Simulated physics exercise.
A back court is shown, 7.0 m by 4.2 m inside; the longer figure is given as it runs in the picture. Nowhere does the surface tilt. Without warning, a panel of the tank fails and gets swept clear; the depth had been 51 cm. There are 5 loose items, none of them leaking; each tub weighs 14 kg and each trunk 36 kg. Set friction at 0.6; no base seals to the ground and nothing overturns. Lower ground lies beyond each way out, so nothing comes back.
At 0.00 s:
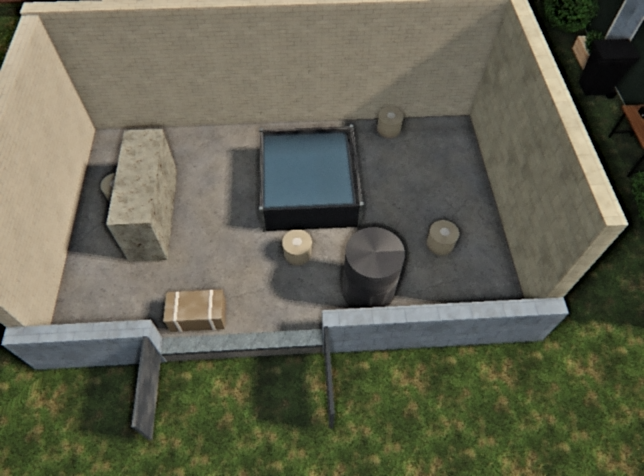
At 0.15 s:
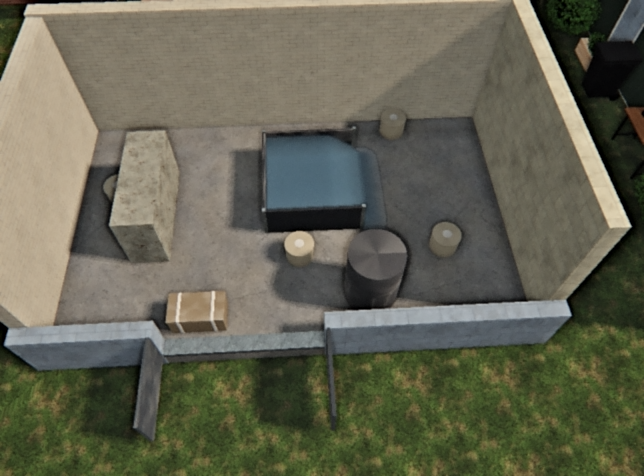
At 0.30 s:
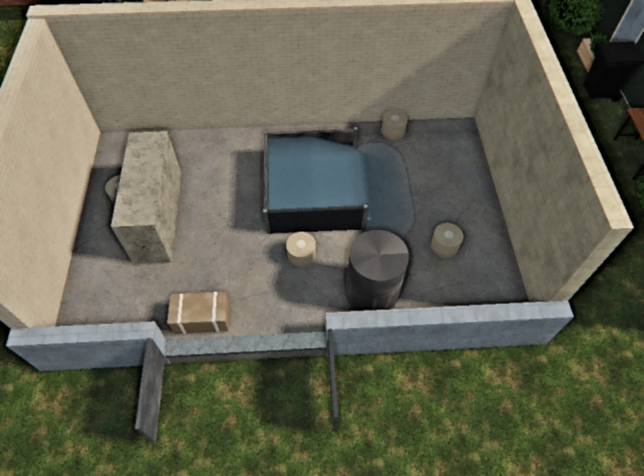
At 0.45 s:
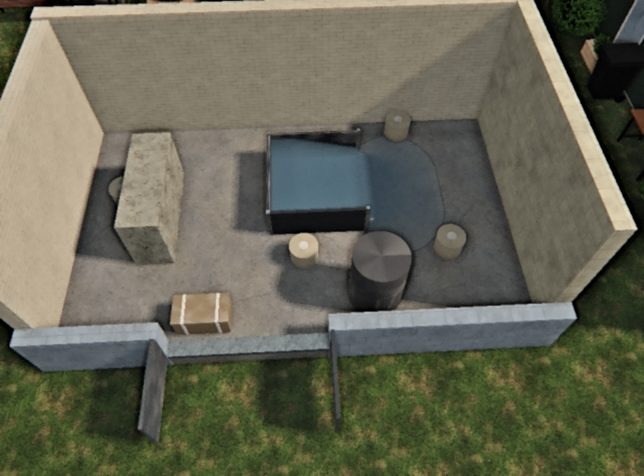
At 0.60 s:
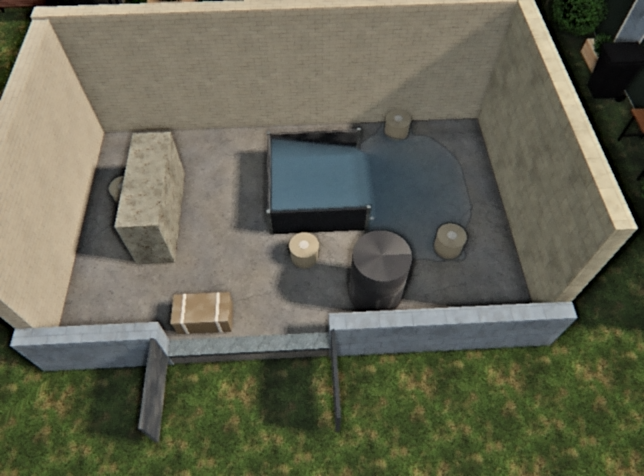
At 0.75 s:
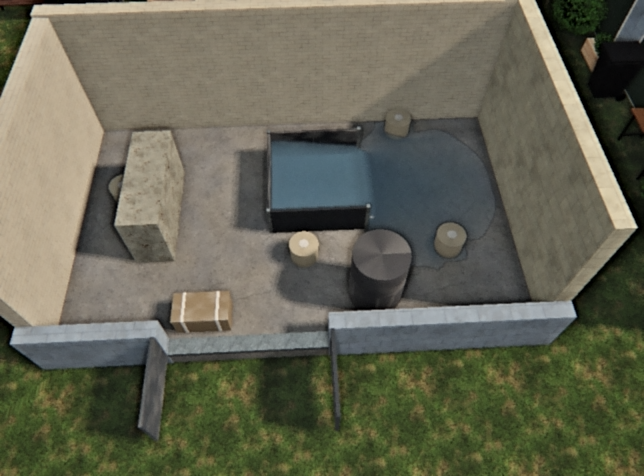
In a walled back court, water poured out of the right side of a square tank and spread across the floor toward the right wall, flowing around the tubs, which all stayed put.
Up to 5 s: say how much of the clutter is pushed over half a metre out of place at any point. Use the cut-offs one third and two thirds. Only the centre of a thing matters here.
One to two thirds.
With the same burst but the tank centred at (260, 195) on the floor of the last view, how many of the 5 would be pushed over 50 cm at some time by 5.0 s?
2.
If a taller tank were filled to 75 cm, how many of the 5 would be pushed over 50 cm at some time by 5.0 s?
The count would be 2.
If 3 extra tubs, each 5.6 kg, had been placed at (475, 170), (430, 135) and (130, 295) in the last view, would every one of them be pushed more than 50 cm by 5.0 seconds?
Result, in sequence: Above the mark / above the mark / below the mark.
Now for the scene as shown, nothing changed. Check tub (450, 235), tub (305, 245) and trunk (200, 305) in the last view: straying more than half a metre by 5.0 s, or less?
In turn: Over, under, under.
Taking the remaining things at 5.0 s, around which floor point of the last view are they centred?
Near (258, 239).
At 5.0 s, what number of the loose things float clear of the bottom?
1 at that moment.
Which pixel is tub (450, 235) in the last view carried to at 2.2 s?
Look for it near (490, 261).
After 1.1 s 0 of 5 are over 50 cm from their spots; 0 afloat.
After 2.2 s 1 of 5 are over 50 cm from their spots; 0 afloat.
After 3.5 s 2 of 5 are over 50 cm from their spots; 1 afloat.
After 5.0 s 2 of 5 are over 50 cm from their spots, and 2 have been at some point; 1 afloat.
